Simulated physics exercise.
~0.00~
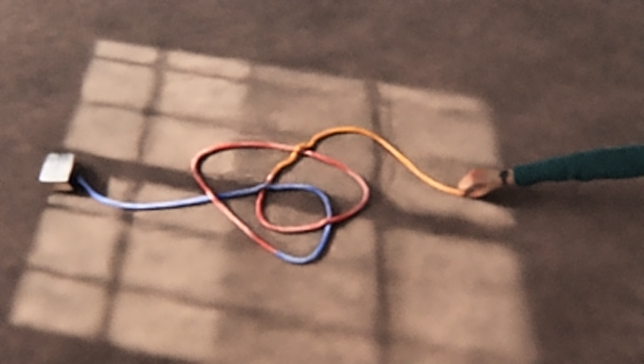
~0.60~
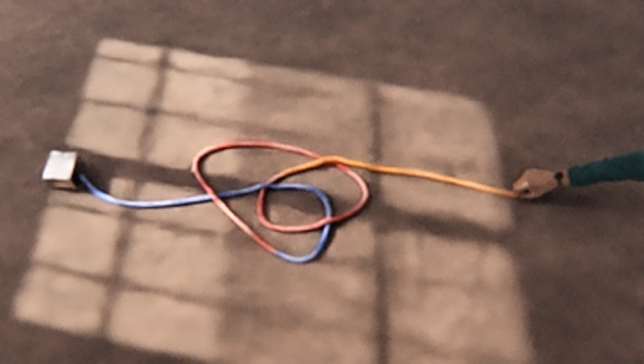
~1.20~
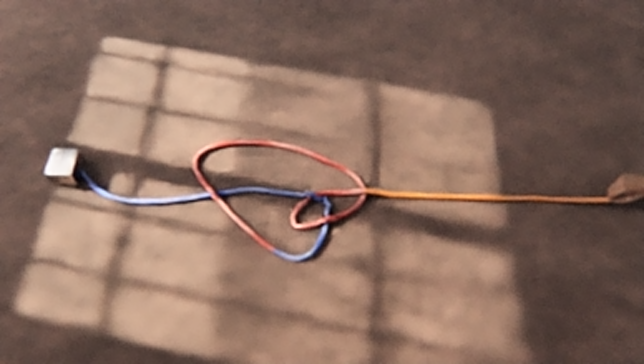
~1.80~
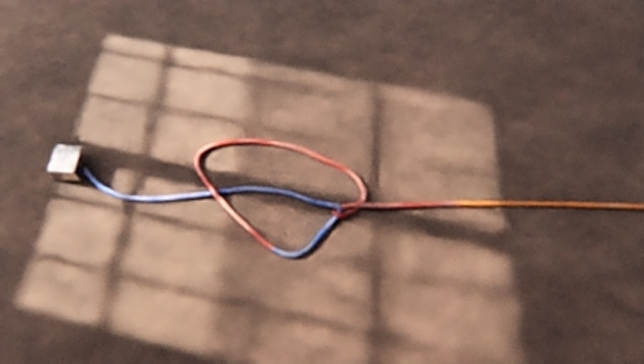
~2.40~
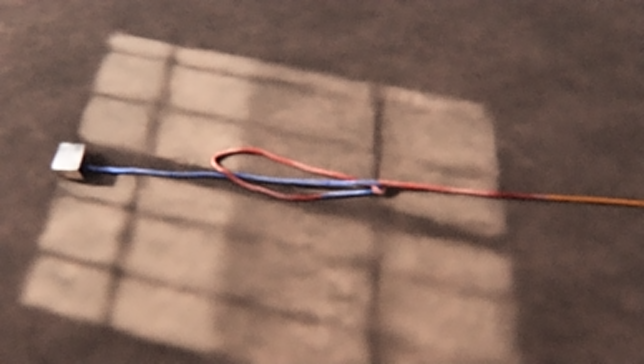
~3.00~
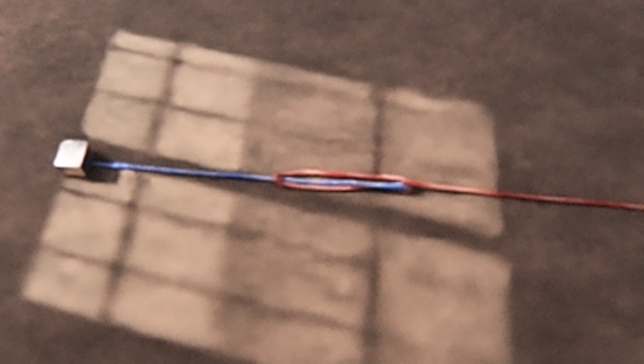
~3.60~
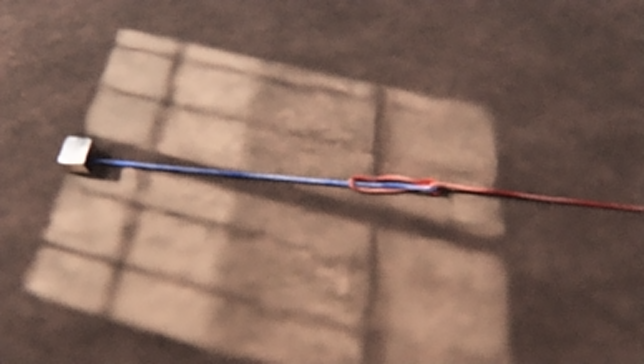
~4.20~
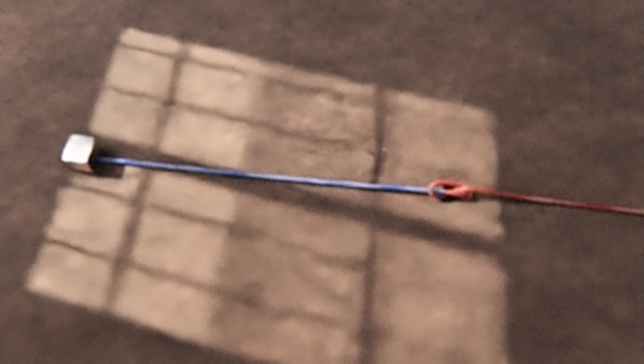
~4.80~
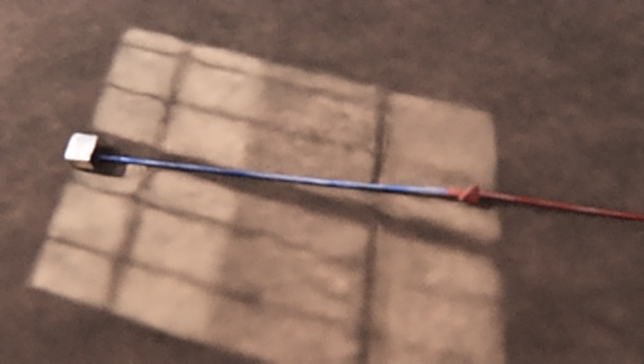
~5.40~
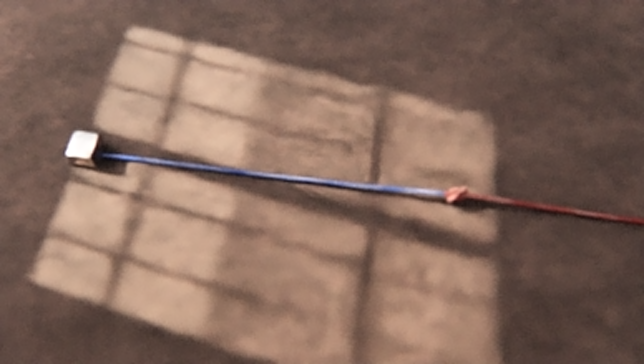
A looped rope coloured blue, red and orange, tied to a small block at the left, was pulled rightward by a hand across the sunlit floor, its loops shrinking and narrowing until it stretched straight with a small tight knot left in it.
